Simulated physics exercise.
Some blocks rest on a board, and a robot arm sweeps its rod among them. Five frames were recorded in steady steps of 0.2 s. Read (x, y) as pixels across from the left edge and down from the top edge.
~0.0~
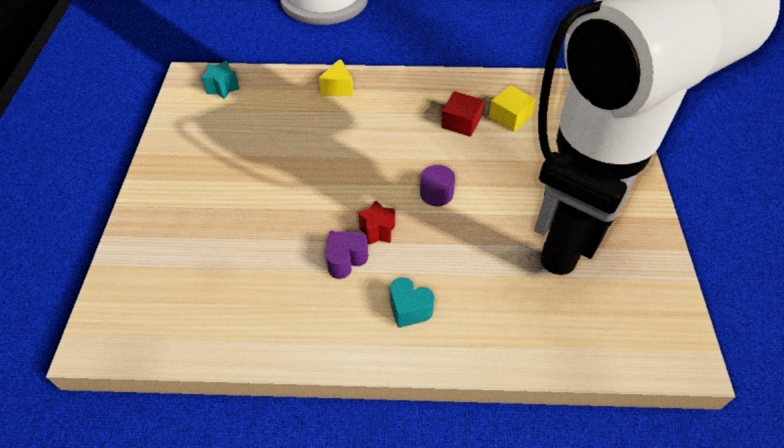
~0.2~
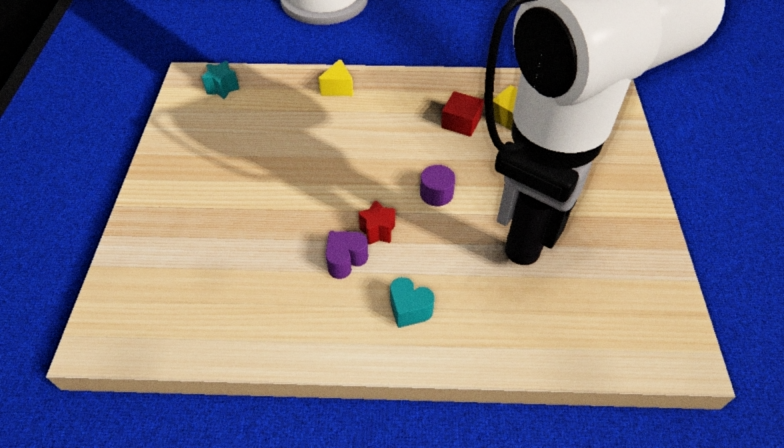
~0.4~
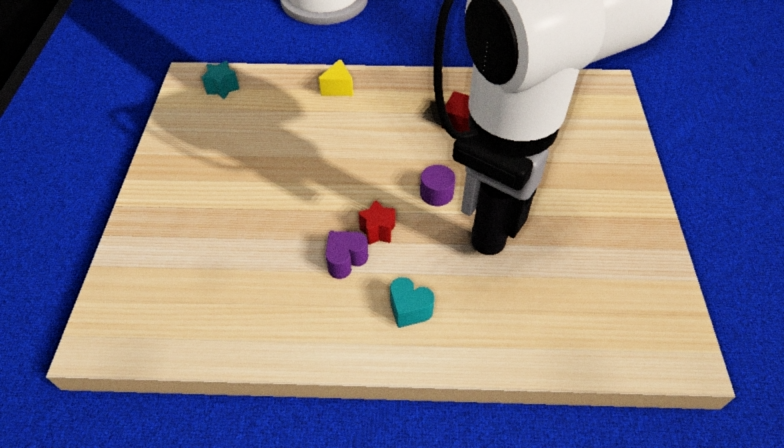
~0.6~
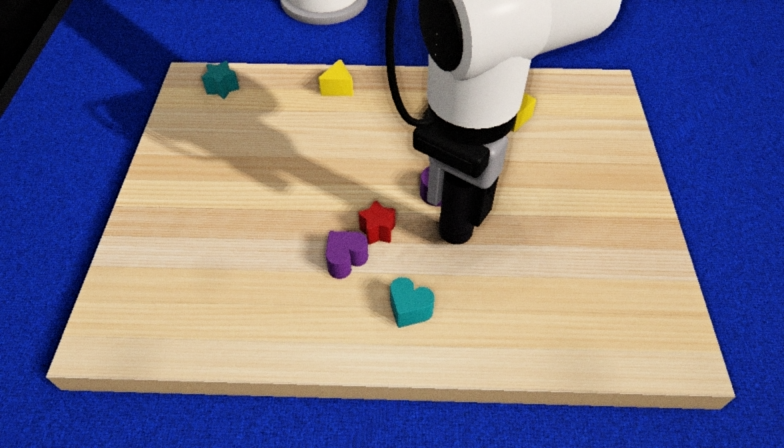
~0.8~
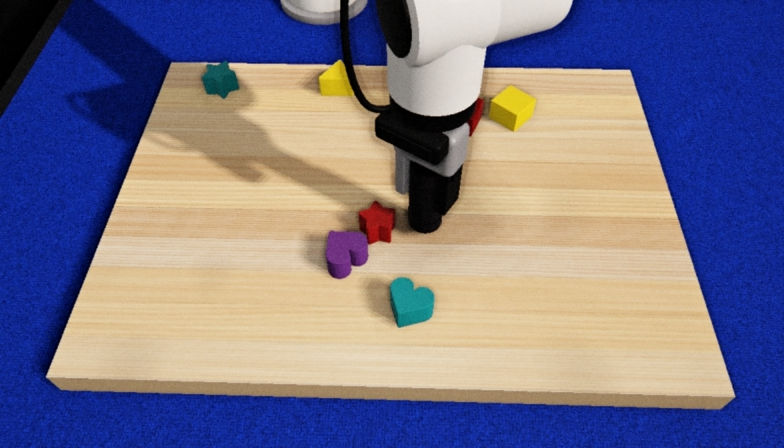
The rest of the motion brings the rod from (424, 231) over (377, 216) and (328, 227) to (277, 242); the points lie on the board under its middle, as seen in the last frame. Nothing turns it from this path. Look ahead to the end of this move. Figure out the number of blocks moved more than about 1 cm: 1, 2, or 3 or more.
Going by the path, two blocks will move.
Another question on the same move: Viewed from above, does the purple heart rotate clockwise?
Answer: No.
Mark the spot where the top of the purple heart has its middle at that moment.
The spot you're after is about (329, 264) in the image.
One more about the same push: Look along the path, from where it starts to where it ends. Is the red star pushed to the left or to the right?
Its sideways move is to the left.
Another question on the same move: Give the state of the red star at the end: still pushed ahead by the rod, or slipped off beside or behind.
I'd say it has come free.
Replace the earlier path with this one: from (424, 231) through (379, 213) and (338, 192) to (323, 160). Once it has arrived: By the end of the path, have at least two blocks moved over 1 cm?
No
What follows on the original path. One third of the way, rod at (377, 206); red star at (357, 218), turned 65° anticlockwise.
Two thirds of the way, rod at (326, 218); purple heart at (329, 263), turned 45° anticlockwise; red star at (314, 239), turned 105° anticlockwise.
At the end, rod at (275, 233); purple heart at (329, 264), turned 50° anticlockwise; red star at (301, 245), turned 135° anticlockwise; purple cylinder still.
